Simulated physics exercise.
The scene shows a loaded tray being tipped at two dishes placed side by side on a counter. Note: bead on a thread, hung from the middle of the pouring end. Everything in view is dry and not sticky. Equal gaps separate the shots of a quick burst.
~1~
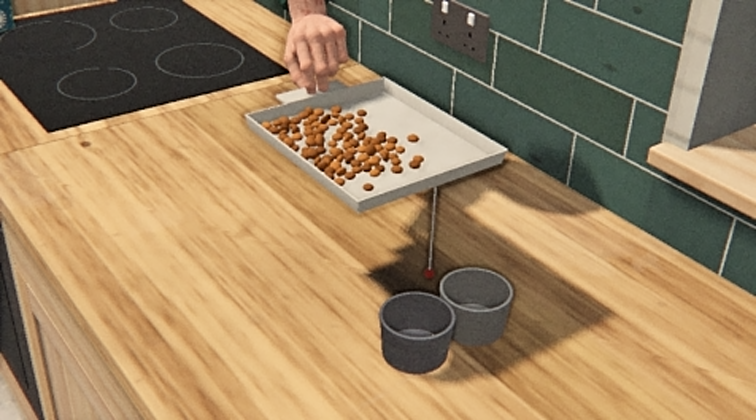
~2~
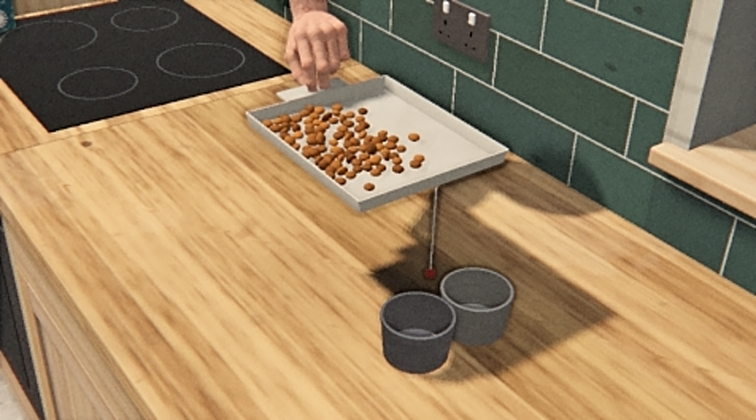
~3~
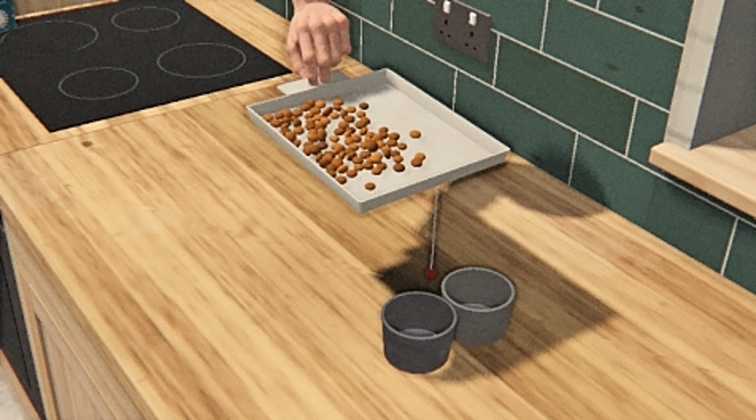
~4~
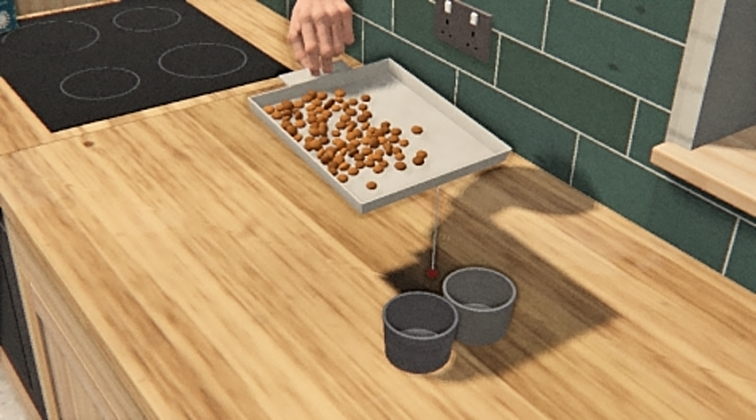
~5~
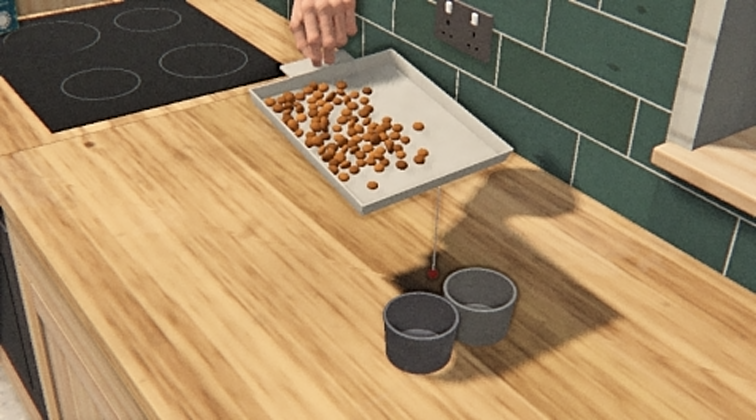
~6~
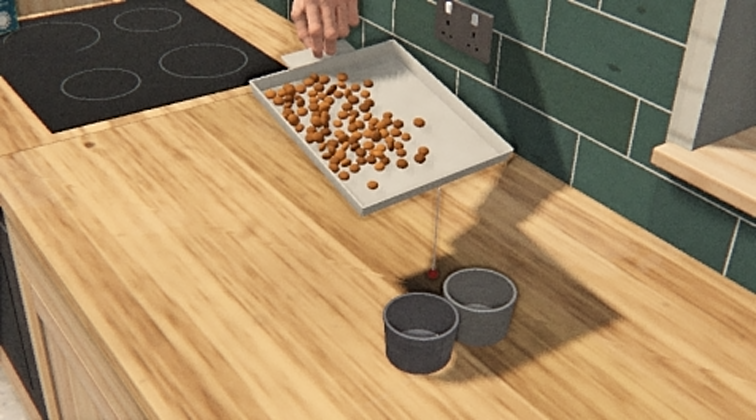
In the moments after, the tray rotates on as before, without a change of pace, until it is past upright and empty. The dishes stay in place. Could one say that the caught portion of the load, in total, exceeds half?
Yes - looks like most of the load ends up caught, you see.
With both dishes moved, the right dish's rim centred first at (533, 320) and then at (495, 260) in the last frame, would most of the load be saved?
Try 1: Not up to half; try 2: Not up to half.
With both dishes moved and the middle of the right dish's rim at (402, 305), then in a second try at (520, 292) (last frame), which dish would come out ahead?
First place: The rightmost one; second place: The leftmost one.
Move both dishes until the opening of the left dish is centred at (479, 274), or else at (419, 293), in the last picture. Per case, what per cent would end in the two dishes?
About 0 per cent, then about 10 per cent.
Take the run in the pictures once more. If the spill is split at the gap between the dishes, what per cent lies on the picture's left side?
That comes to about 80 per cent of the pieces.
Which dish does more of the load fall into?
Well, that is left of the pair.
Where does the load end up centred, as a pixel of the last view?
Around (415, 352).
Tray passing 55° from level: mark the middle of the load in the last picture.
About (397, 177).
Soon after the last picture, tray tipped steeply; nearly all on the tray; a stray few in the air.
A little later, tray tipped right over; about half on the tray; a small part in the left dish; a stray few in the right dish; a small part outside both; about a quarter in the air.
Later still, tray tipped past a quarter turn; about half in the left dish; a small part in the right dish; about a third outside both.
At rest, tray tipped past a quarter turn; about half in the left dish; a small part in the right dish; about a third outside both.
